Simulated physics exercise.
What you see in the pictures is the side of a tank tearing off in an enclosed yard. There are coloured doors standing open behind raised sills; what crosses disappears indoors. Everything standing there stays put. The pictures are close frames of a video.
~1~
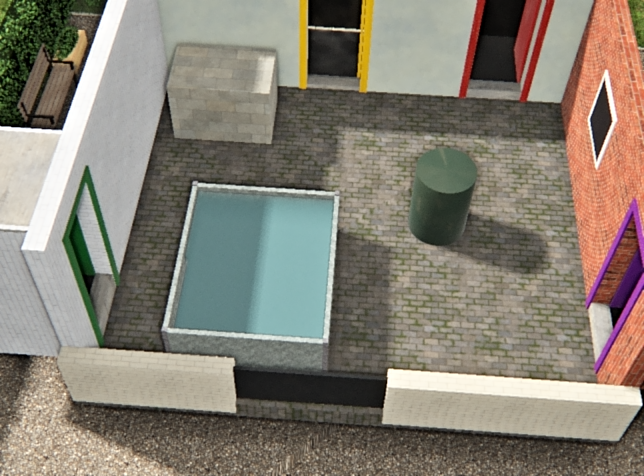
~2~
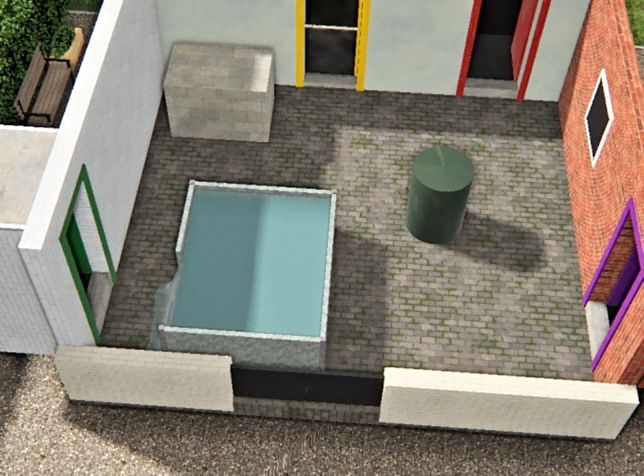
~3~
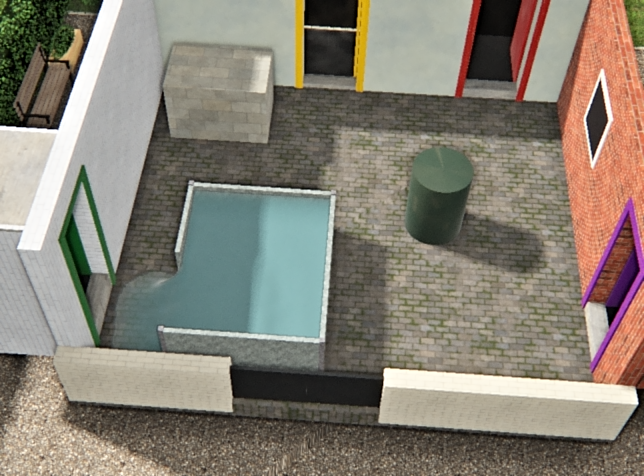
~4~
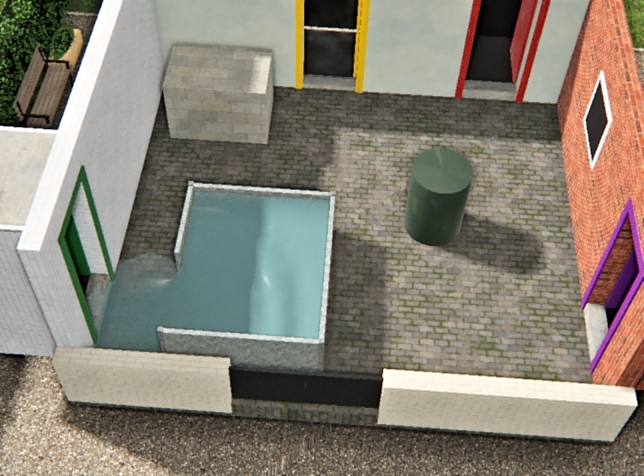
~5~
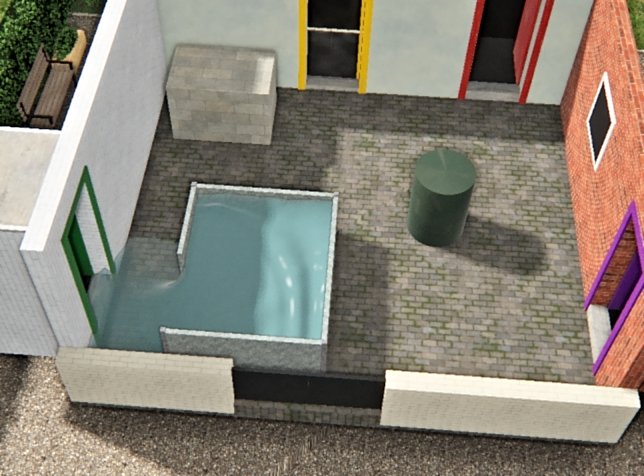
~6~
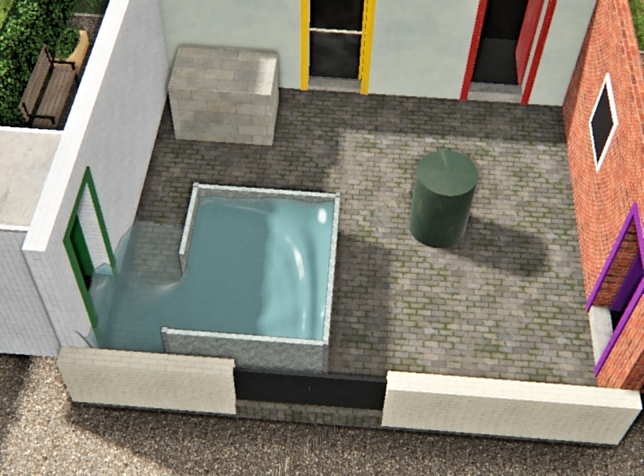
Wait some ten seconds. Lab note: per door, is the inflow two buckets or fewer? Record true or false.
Green door false; yellow door true; red door true; purple door true.
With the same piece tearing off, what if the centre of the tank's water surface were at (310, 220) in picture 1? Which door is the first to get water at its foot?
That's the green door.
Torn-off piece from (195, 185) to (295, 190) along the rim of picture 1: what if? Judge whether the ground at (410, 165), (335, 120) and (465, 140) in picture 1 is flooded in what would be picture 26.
One after the other: Flooded, under water, wet.
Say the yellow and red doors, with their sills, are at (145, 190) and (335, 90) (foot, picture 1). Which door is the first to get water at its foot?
Going by the pictures, it's the green door.
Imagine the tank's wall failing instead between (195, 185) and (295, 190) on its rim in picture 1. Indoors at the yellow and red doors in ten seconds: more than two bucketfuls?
In that case the yellow door overshoots, while the red door undershoots.
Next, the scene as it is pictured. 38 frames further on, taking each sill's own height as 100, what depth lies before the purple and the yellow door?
Estimate, in order: 50 and 70 percent.
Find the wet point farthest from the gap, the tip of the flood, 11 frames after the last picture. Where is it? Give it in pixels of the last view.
Pixel estimate: (171, 85).
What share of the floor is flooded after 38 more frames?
I'd put it at roughly 95 per cent.
A moment on, water covers 15 % of the floor; the green door far over two buckets in, the yellow door not reached, the red door not reached, the purple door not reached.
Next, water covers 25 % of the floor; the green door far over two buckets in, the yellow door not reached, the red door not reached, the purple door not reached.
Then, water covers 55 % of the floor; the green door far over two buckets in, the yellow door not reached, the red door not reached, the purple door wet at the sill, nothing in.
Later, water covers 95 % of the floor; the green door far over two buckets in, the yellow door wet at the sill, nothing in, the red door wet at the sill, nothing in, the purple door under two buckets in.
In the end, water covers 100 % of the floor; the green door far over two buckets in, the yellow door wet at the sill, nothing in, the red door wet at the sill, nothing in, the purple door under two buckets in.
